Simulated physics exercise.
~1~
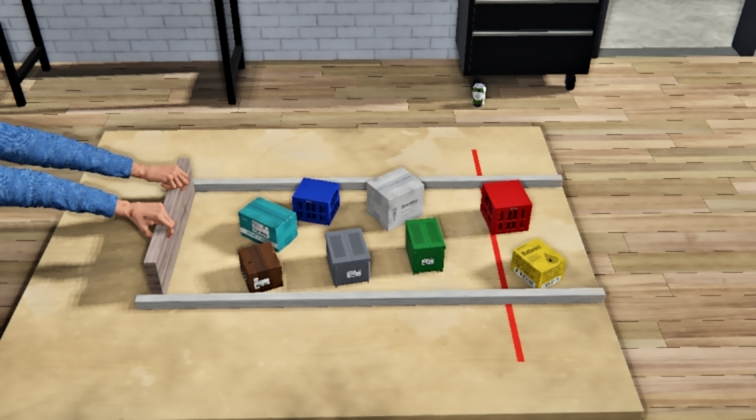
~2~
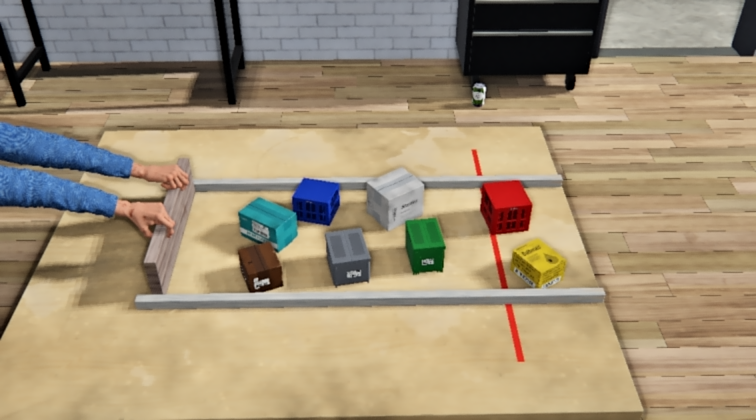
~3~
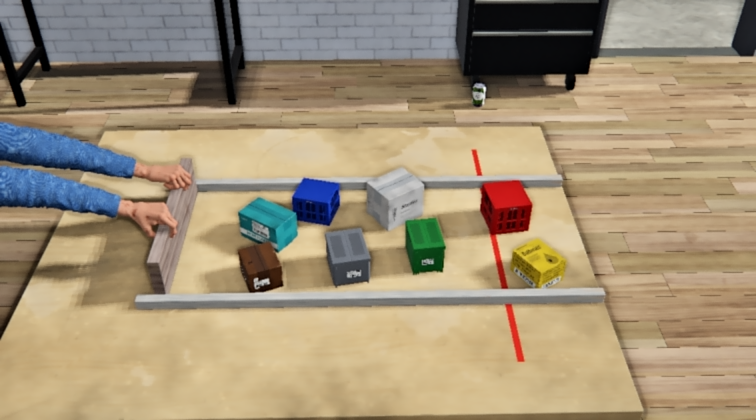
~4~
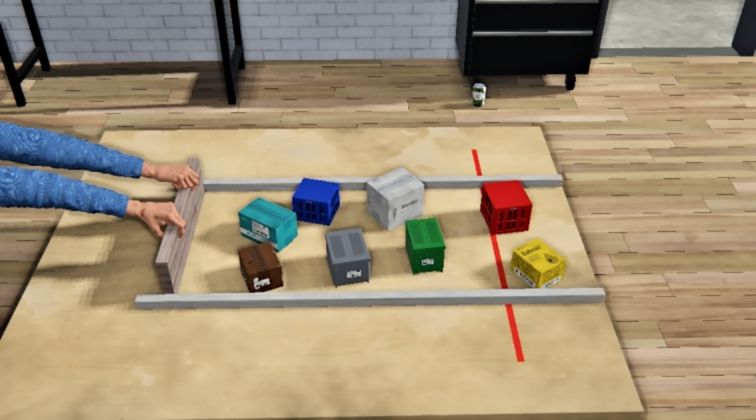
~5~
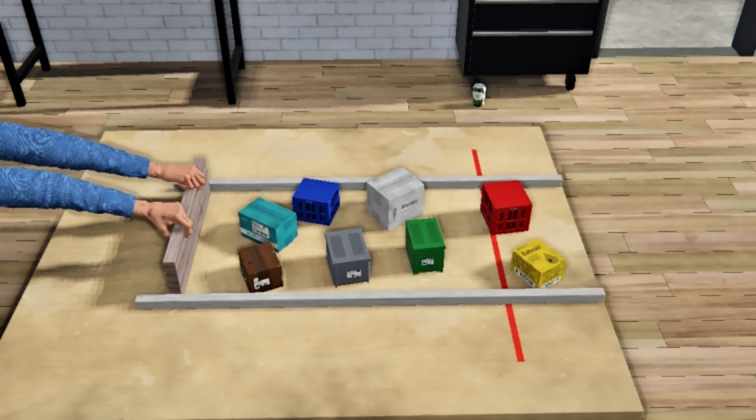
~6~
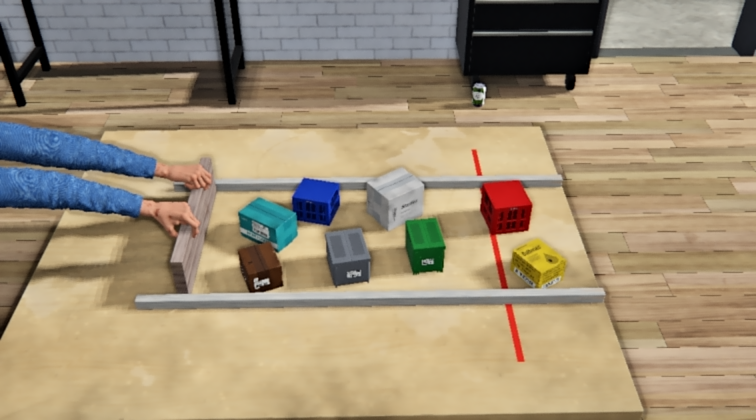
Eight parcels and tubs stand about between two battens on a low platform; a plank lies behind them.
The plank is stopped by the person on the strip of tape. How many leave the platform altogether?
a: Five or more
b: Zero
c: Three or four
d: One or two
Answer: D.
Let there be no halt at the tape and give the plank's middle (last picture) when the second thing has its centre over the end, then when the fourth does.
I'd put the first at about (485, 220) and the next at about (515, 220).
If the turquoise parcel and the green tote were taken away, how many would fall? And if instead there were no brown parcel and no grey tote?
1 and 1.
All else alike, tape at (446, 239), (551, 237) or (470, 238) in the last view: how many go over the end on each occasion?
Ground tally per try: 0 / 5 / 0.
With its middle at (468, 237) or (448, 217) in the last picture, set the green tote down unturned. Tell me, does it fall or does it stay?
In turn it stays put; stays put.
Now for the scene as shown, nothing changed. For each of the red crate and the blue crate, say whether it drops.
Red crate down, blue crate still up.
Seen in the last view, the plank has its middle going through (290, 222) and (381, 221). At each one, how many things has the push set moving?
The number moved is 3 and then 6.
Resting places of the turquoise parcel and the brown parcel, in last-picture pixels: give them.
Middles: Around (522, 224) and around (521, 271).
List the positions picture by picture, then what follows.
In the first picture, yellow box (538, 265); red crate (506, 207); green tote (424, 246); plank (172, 224); tape (494, 238).
In the second picture, red crate (505, 207); turquoise parcel (268, 224).
In the third picture, green tote (424, 246); plank (175, 224).
In the fourth picture, yellow box (538, 265); blue crate (316, 202).
In the fifth picture, red crate (505, 207); brown parcel (261, 268).
In the sixth picture, yellow box (538, 265); red crate (505, 207); green tote (424, 246); plank (196, 224); tape (494, 238).
Soon after, none off yet; yellow box at rest near (538, 265); red crate at rest near (505, 207); green tote at rest near (424, 246).
By the end, the number that fall off is one or two; fallen, red crate and yellow box.
